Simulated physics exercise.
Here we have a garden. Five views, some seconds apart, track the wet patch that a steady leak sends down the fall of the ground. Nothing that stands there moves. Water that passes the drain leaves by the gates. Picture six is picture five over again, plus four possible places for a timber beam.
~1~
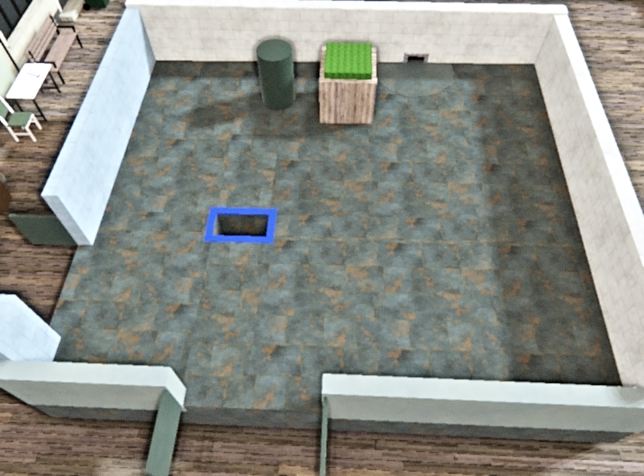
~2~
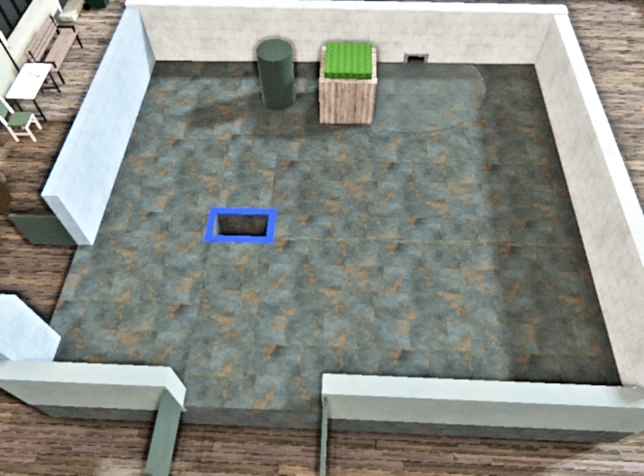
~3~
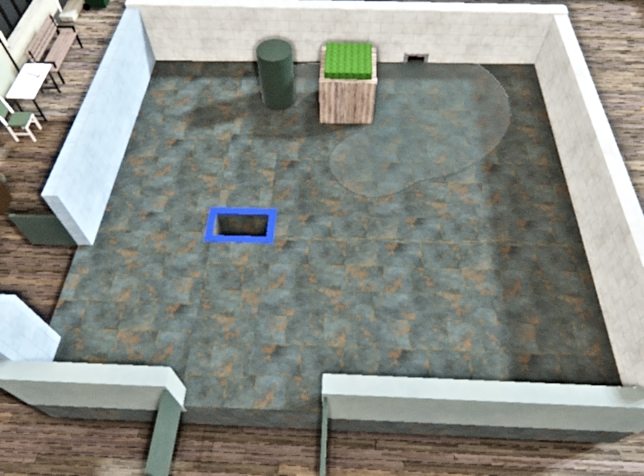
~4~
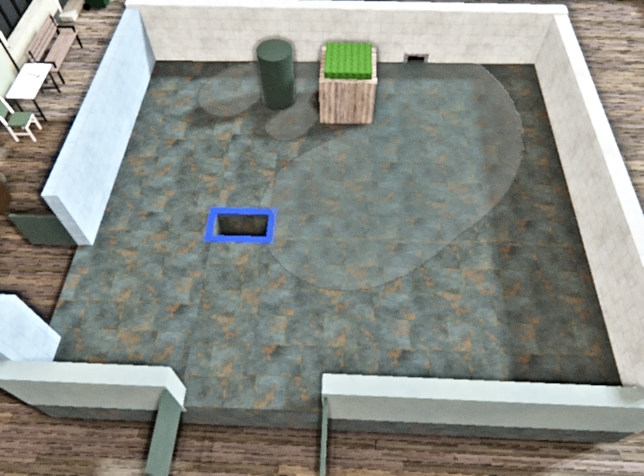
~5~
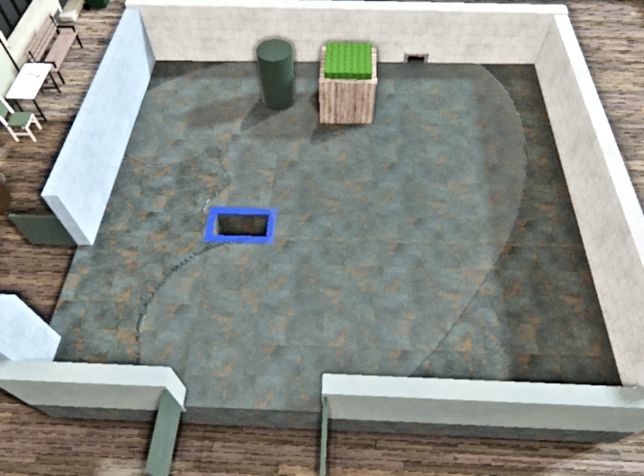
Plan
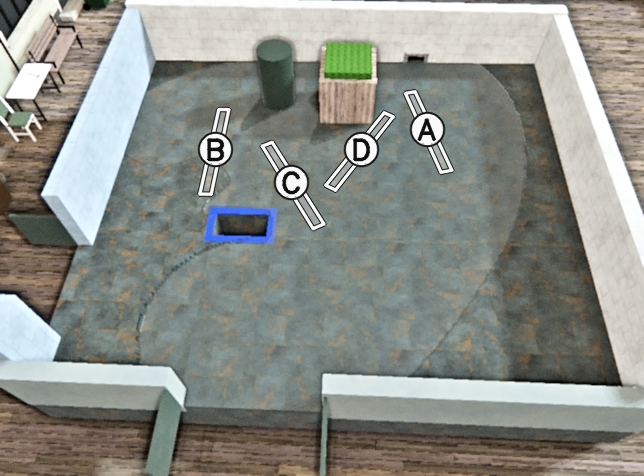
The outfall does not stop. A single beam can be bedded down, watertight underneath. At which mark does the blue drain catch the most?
Place B does it best.
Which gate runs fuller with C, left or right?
More leaves on the right.
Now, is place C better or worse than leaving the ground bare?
Place C is worse.
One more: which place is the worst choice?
That would be C.
In white, A from (410, 92) to (446, 171); B from (205, 194) to (223, 109); C from (267, 144) to (318, 226); D from (330, 187) to (388, 114).
With A, about 7 % of the stream goes into the blue drain, about 93 % out by the gates.
With B, about 13 % of the stream goes into the blue drain, about 87 % out by the gates.
With C, next to none of the stream goes into the blue drain, about 100 % out by the gates.
With D, about 4 % of the stream goes into the blue drain, about 96 % out by the gates.
